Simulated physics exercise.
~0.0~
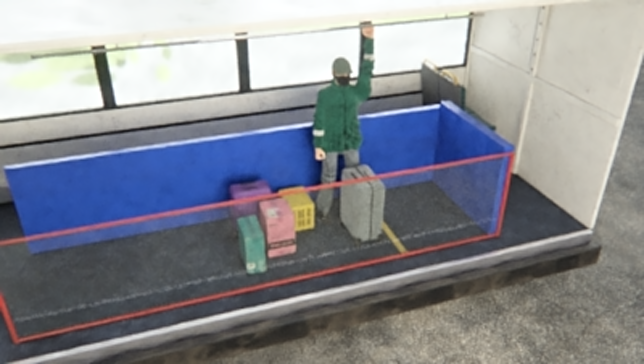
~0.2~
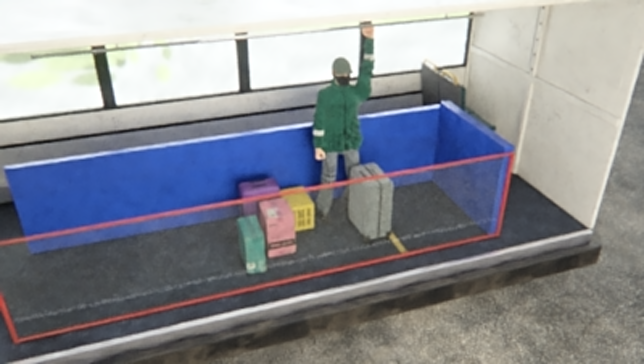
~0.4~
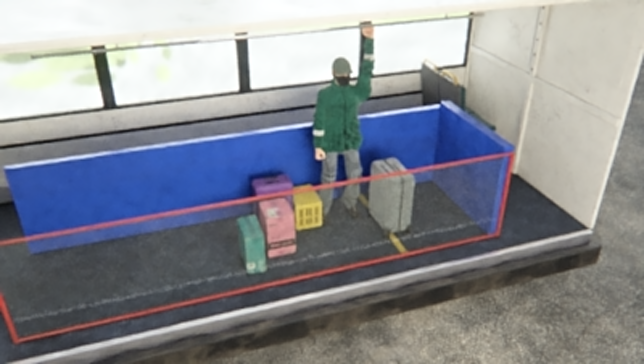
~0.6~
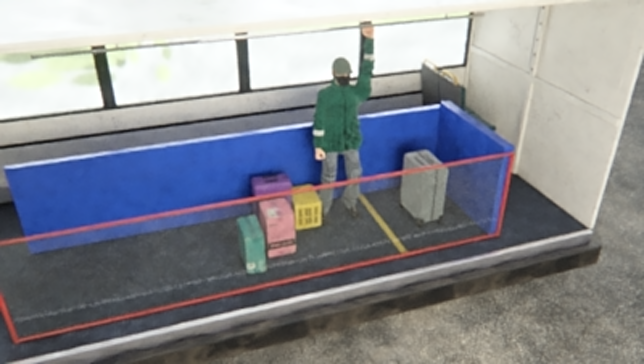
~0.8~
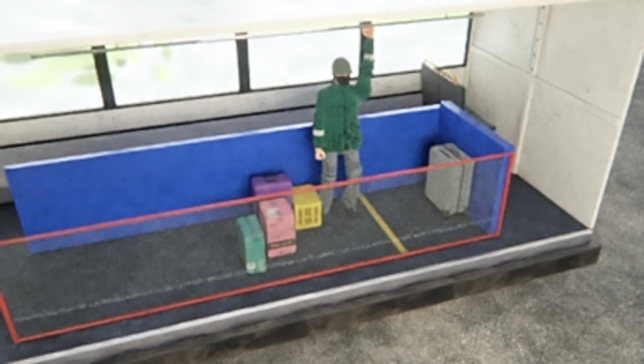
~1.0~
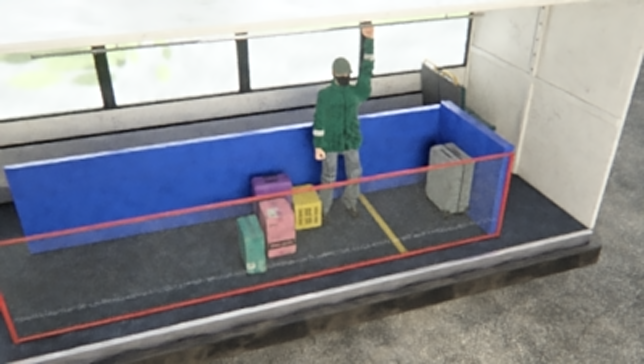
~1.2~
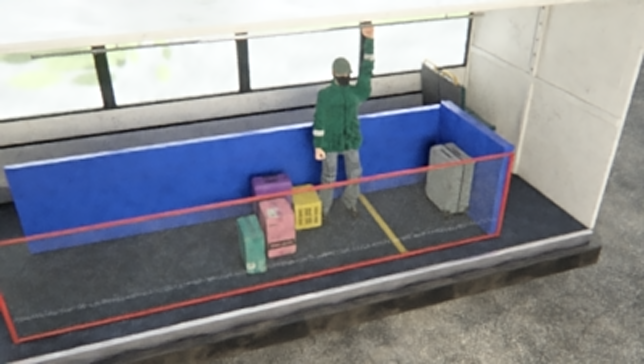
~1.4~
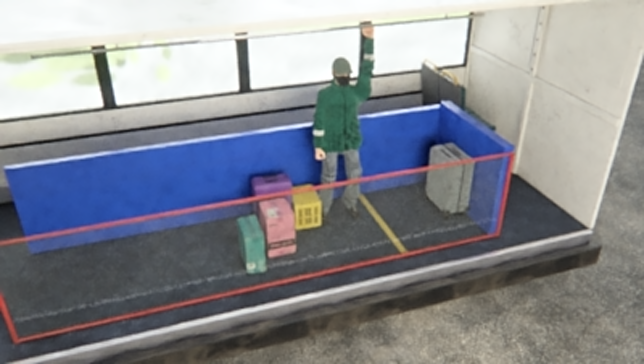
A large grey wheeled case rolls to the right across the dark floor of a bus luggage bay, seen from above by a still camera. Beside it, purple, yellow, pink and teal pieces stand clustered left of a yellow line, and a person in a green jacket holds on with one raised arm. The small purple case shifts slightly right, then settles behind the pink piece. The grey case keeps rolling upright over the yellow line and stops near the blue wall at the right end. The purple case and its neighbours remain short of the line.
